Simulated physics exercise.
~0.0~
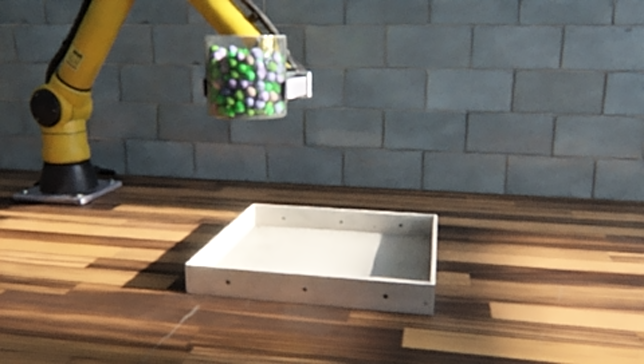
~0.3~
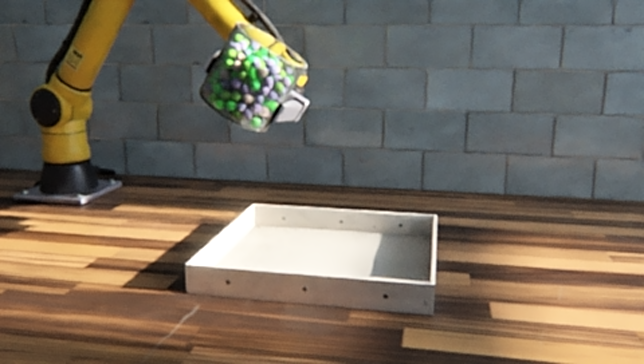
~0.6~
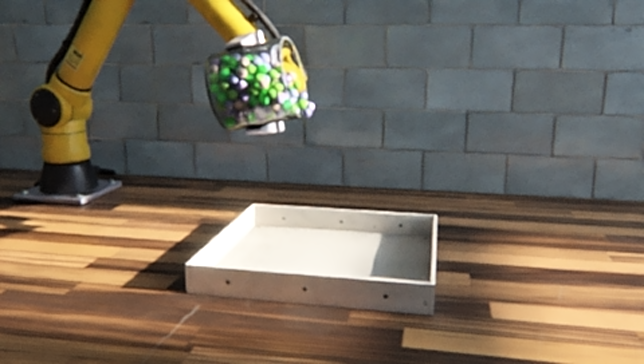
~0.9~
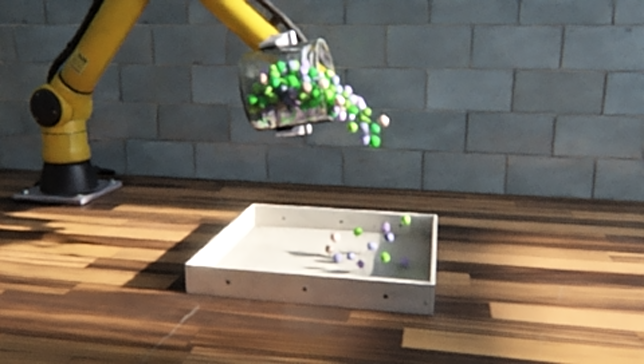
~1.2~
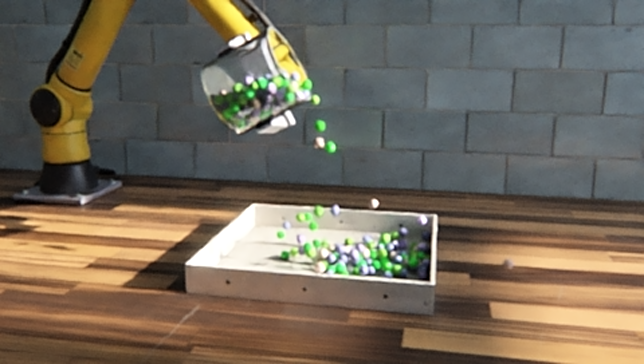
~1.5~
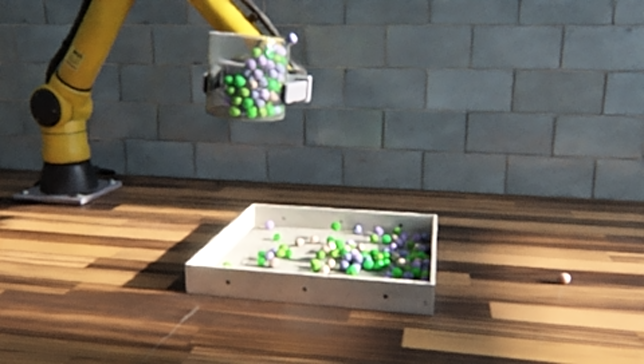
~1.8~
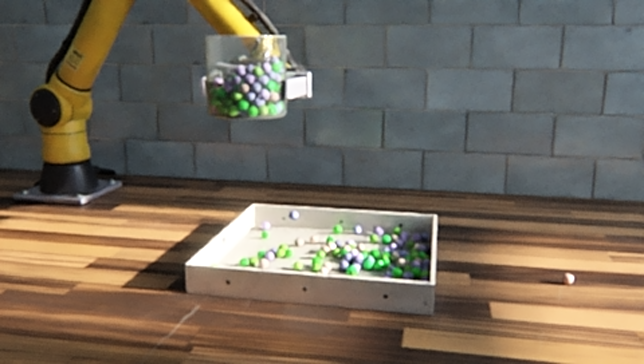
At the start, a yellow robot arm holds a clear cup full of green, purple and pale round sweets, upright above and behind a shallow, empty white tray on a wooden surface. The arm tips the cup to the right until it lies on its side and the sweets gather at its rim. It swings further right, and a stream of sweets pours into the tray. The cup moves back left as the last few drop, and one pale sweet lands outside, to the right. Finally the cup is upright again, still partly full, with sweets scattered mostly across the tray's right side.
